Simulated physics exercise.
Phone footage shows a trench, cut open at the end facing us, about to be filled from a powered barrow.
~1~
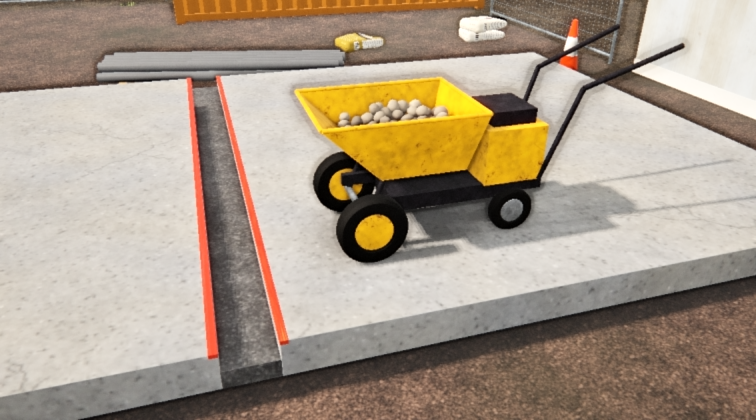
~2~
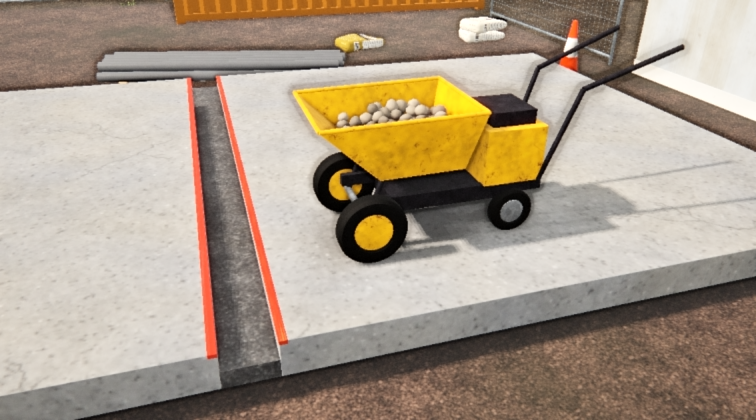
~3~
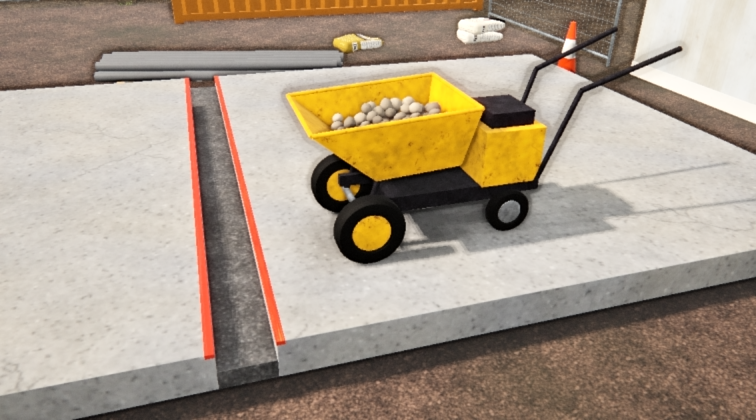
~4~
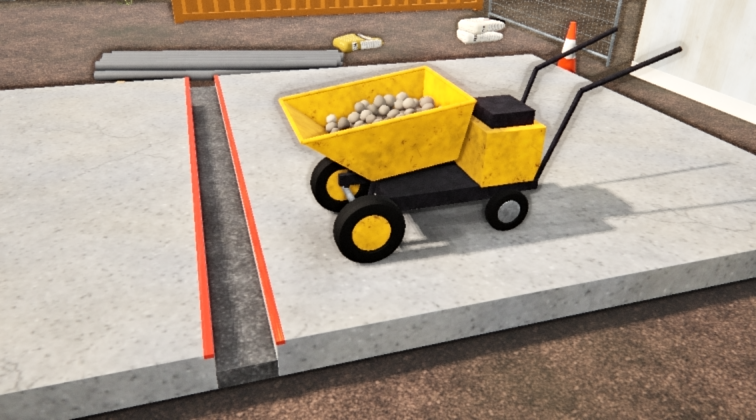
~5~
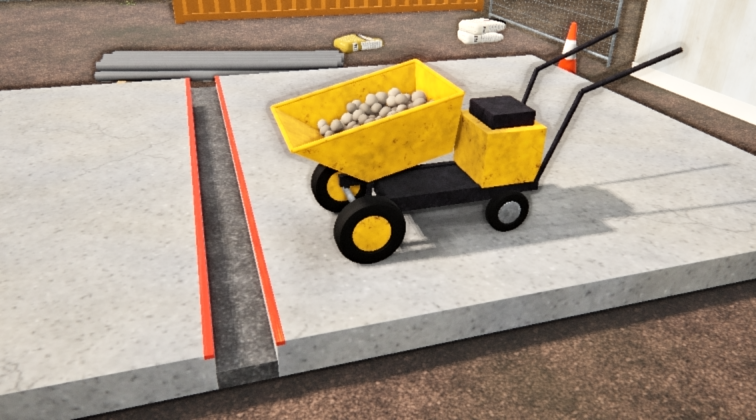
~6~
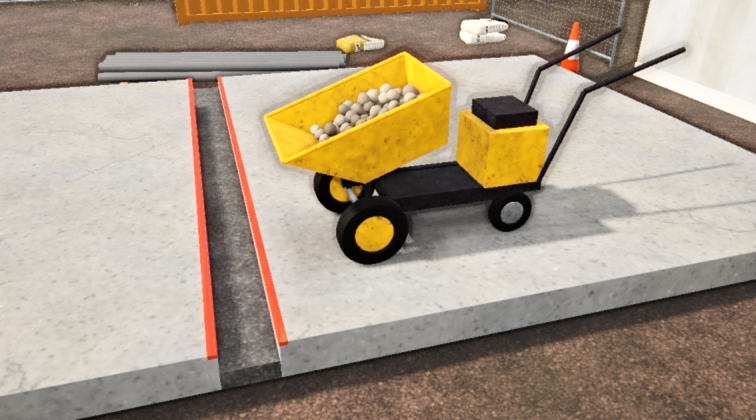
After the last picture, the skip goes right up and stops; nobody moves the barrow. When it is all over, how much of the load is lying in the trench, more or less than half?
By then the trench holds more than half of it.
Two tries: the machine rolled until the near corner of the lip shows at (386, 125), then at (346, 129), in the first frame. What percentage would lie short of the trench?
You'd see close to 40 per cent the first time and close to 10 per cent the next.
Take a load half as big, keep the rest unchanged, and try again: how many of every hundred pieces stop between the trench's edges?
Something near 80 percent of it.
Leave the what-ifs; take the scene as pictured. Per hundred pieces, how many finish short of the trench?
Result: Close to 0 %.
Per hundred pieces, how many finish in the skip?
Estimate: Some 5 %.
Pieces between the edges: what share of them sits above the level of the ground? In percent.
About 20 per cent.
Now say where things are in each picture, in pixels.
Lip of the skip at (322, 132), level; top of the load at (408, 121), river pebbles; first edge of the trench at (275, 303); far edge at (209, 315), the trench under half as wide as the skip, and shallow for its width, in the first picture.
Lip of the skip at (320, 133), tipped barely; top of the load at (406, 121), in the second picture.
Lip of the skip at (312, 137), tipped barely; top of the load at (416, 119), in the third picture.
Lip of the skip at (303, 143), tipped a little; top of the load at (410, 115), in the fourth picture.
Lip of the skip at (293, 151), tipped a little; top of the load at (402, 111), in the fifth picture.
Lip of the skip at (284, 163), tipped clearly; top of the load at (406, 104); first edge of the trench at (274, 304); far edge at (209, 315), in the sixth picture.
Soon after the last picture, skip tipped steeply; all in the skip.
A little later, skip tipped steeply; about two thirds in the skip; about a quarter in or heaped over the trench; a stray few beyond it.
Later still, skip tipped right over; a small part in the skip; about two thirds in or heaped over the trench; about a quarter beyond it.
At rest, skip tipped right over; a small part in the skip; about two thirds in or heaped over the trench; about a quarter beyond it.
